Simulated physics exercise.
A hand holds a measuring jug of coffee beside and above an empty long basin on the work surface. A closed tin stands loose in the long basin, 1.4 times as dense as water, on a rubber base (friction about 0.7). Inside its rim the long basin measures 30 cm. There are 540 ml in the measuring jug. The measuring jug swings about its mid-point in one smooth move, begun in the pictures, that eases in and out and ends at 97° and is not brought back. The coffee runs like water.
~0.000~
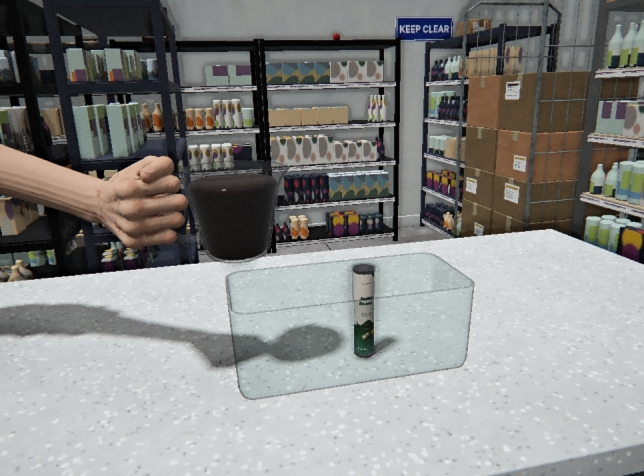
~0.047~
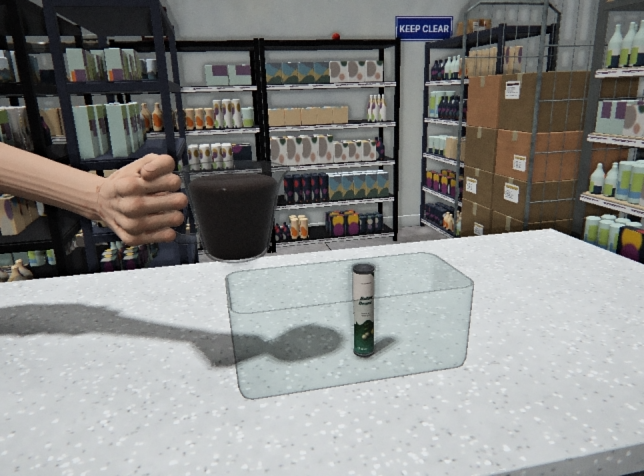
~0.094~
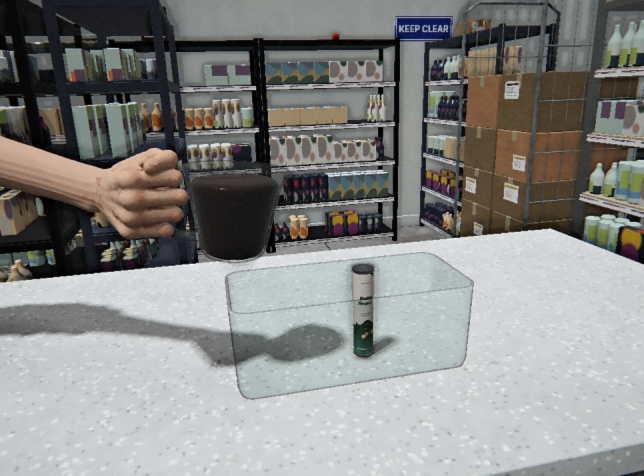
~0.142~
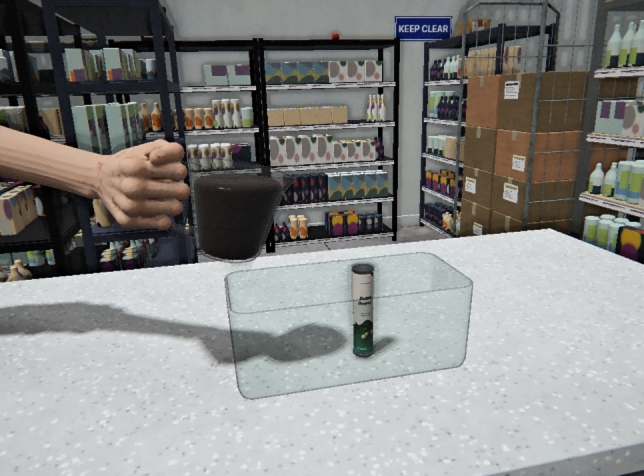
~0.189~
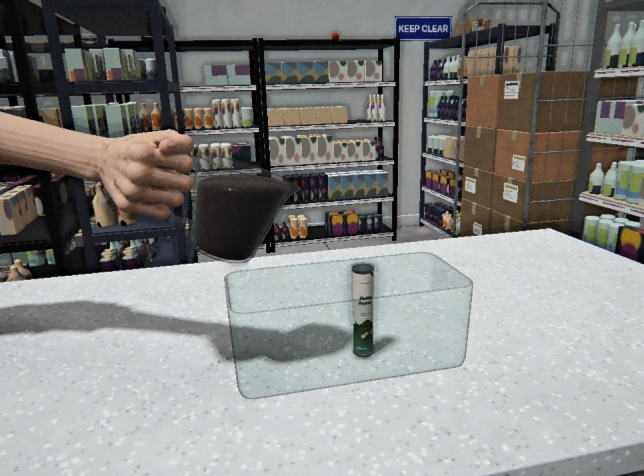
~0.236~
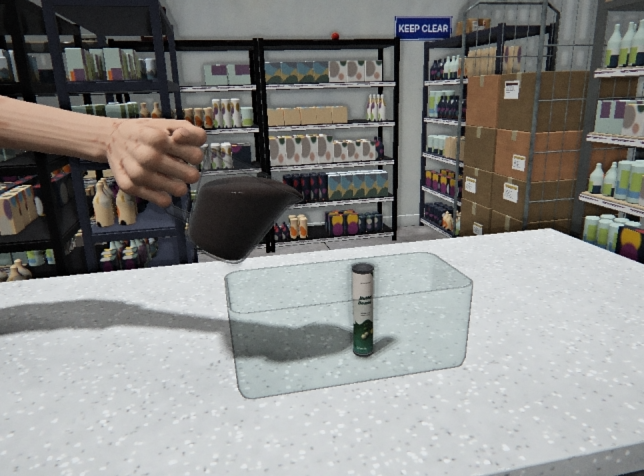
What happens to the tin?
It remains upright.
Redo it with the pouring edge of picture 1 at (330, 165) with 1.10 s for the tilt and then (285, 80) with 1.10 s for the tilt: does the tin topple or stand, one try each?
First it falls; then it topples.
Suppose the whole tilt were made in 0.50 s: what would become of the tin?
The tin remains upright.
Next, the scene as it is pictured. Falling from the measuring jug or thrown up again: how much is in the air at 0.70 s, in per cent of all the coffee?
About 9 per cent.
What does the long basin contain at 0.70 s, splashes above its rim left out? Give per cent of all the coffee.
Some 82 per cent.
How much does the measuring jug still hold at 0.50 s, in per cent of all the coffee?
About 48 per cent.
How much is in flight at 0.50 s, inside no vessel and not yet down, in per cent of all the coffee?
Some 22 per cent.
Then, 0.50 s in, the tilt is 88° and 48 per cent is still to pour; the tin stands where it began.
Then, 0.70 s in, the tilt is 97° and 10 per cent is still to pour; the tin stands where it began.
Then, 0.90 s in, the tilt is 97° and 1 per cent is still to pour; the tin stands where it began.
Then, 1.12 s in, the tilt is 97° and 0 per cent is still to pour; the tin stands where it began.
Finally, the tin stands where it began.
